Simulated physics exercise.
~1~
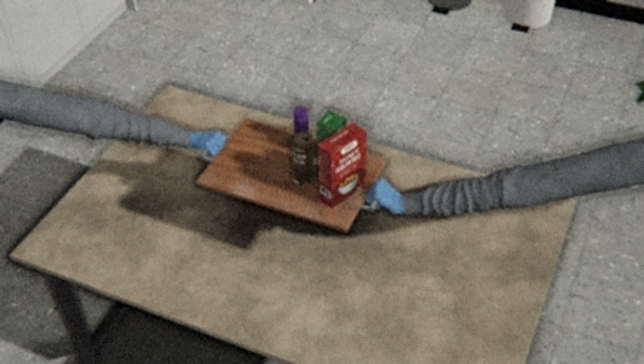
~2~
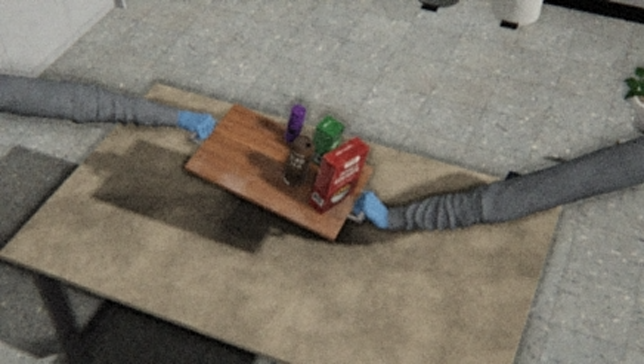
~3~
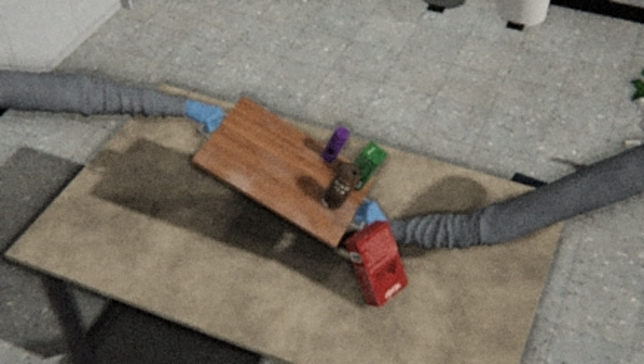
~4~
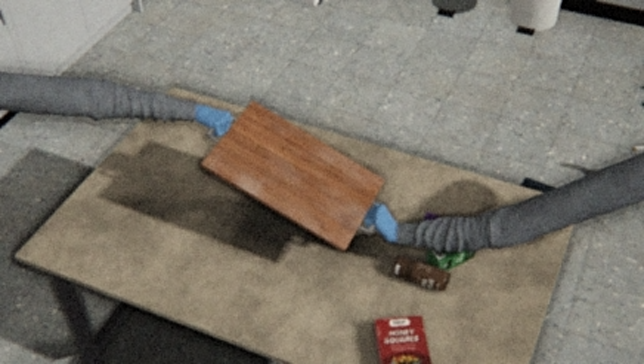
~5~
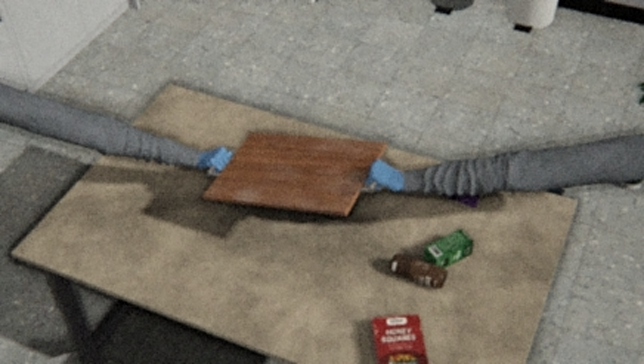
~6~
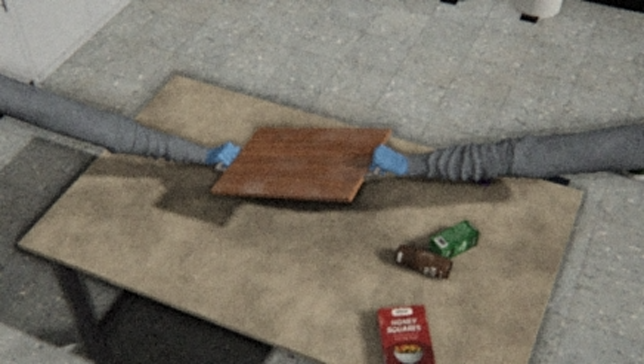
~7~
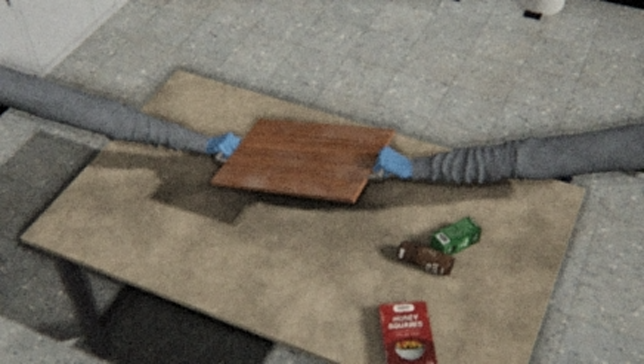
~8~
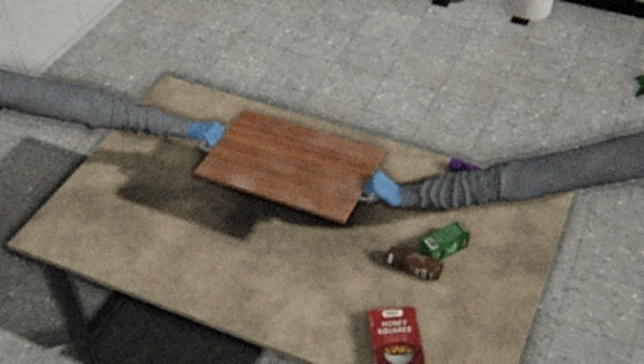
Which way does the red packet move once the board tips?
The red packet moves down, towards the near edge of the table, and ends up lying on its side.
